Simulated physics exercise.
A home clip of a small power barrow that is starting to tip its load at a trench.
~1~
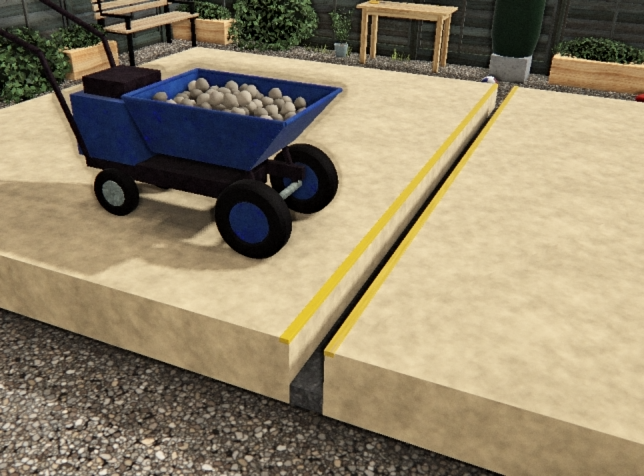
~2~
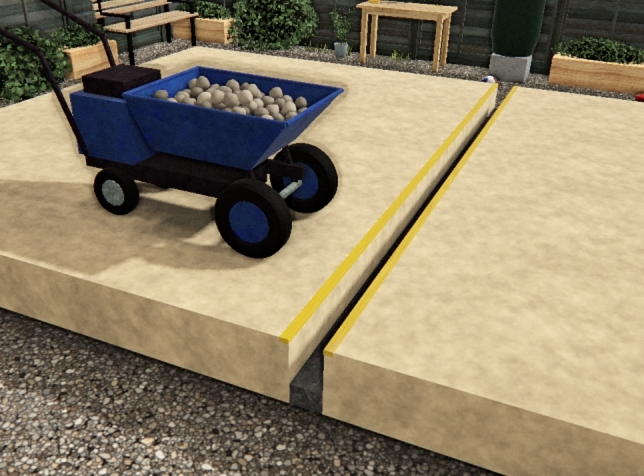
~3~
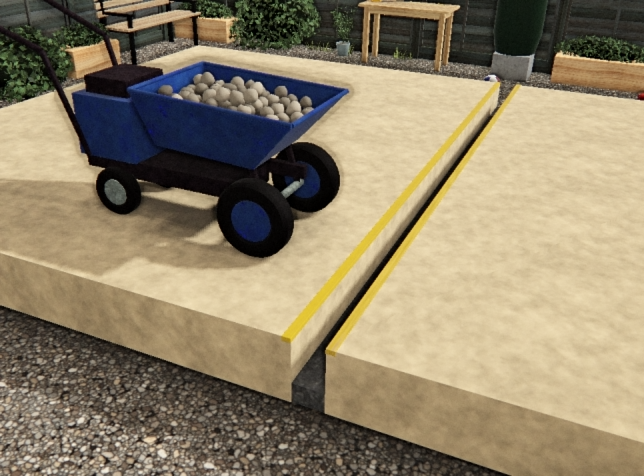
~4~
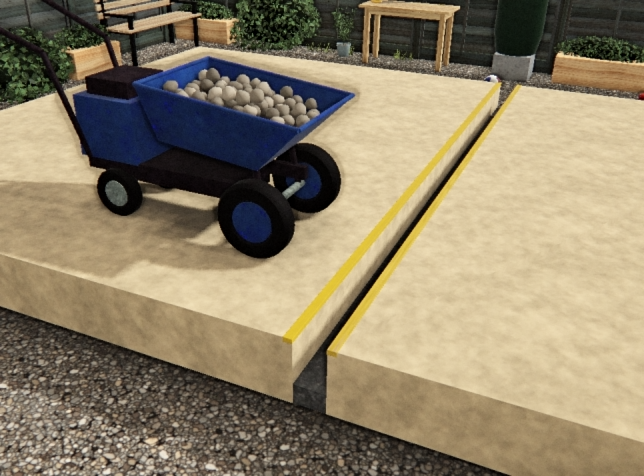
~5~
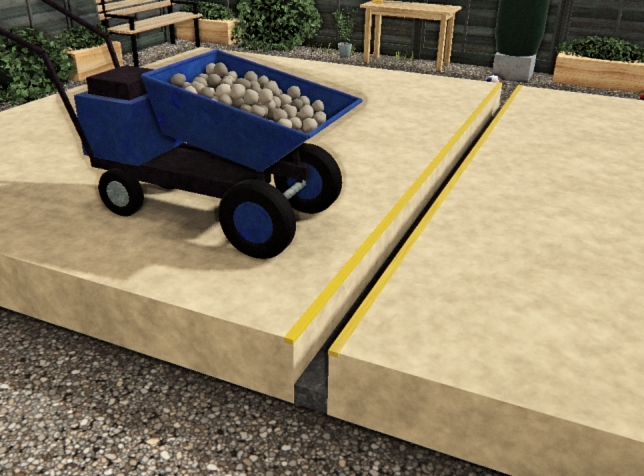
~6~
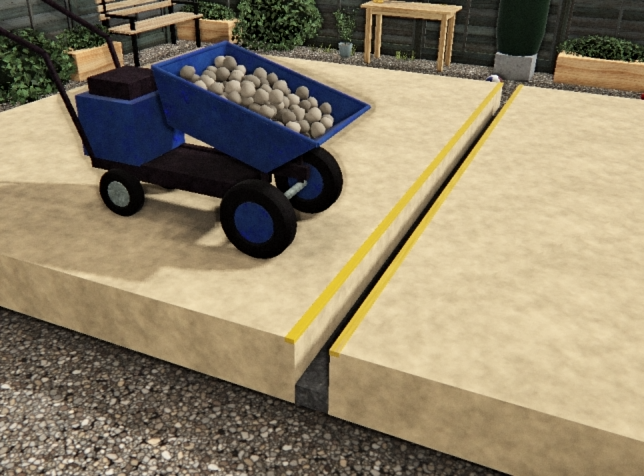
A blue barrow holding pebbles stays level at first, then its skip tilts toward the right.
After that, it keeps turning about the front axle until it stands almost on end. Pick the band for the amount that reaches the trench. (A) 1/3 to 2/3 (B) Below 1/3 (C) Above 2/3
Answer: B.
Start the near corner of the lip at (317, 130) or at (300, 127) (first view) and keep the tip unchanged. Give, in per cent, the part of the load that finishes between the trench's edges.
Some 0 in a hundred, then some 0 in a hundred.
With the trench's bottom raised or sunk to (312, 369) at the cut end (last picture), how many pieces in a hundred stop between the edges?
The share would be roughly 20 per cent.
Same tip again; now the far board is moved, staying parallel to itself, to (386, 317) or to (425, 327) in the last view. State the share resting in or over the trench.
First try: About 70 %; second try: About 100 %.
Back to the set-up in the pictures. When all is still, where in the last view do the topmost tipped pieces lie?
Peak at rest, last frame: Around (424, 236).
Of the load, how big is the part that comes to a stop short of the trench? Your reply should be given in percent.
Estimate: Around 0 per cent.
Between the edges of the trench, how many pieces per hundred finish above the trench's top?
Something like 10 in a hundred.
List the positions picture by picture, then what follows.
In the first frame, lip of the skip at (285, 124), level; top of the load at (219, 111), river pebbles; first edge of the trench at (316, 300); far edge at (357, 311), the trench under half as wide as the skip, and about as deep as wide.
In the second frame, lip of the skip at (286, 124), level; top of the load at (219, 99).
In the third frame, lip of the skip at (292, 126), tipped barely; top of the load at (209, 99).
In the fourth frame, lip of the skip at (299, 131), tipped a little; top of the load at (214, 97).
In the fifth frame, lip of the skip at (308, 137), tipped a little; top of the load at (221, 93).
In the sixth frame, lip of the skip at (317, 145), tipped clearly; top of the load at (230, 89); first edge of the trench at (321, 300); far edge at (363, 311).
Soon after the last picture, skip tipped steeply; all in the skip.
A little later, skip tipped right over; about two thirds in the skip; a stray few in or heaped over the trench; about a third beyond it; a stray few falling.
Later still, skip tipped right over; about a quarter in the skip; about a quarter in or heaped over the trench; about two thirds beyond it.
At rest, skip tipped right over; about a quarter in the skip; about a quarter in or heaped over the trench; about two thirds beyond it.
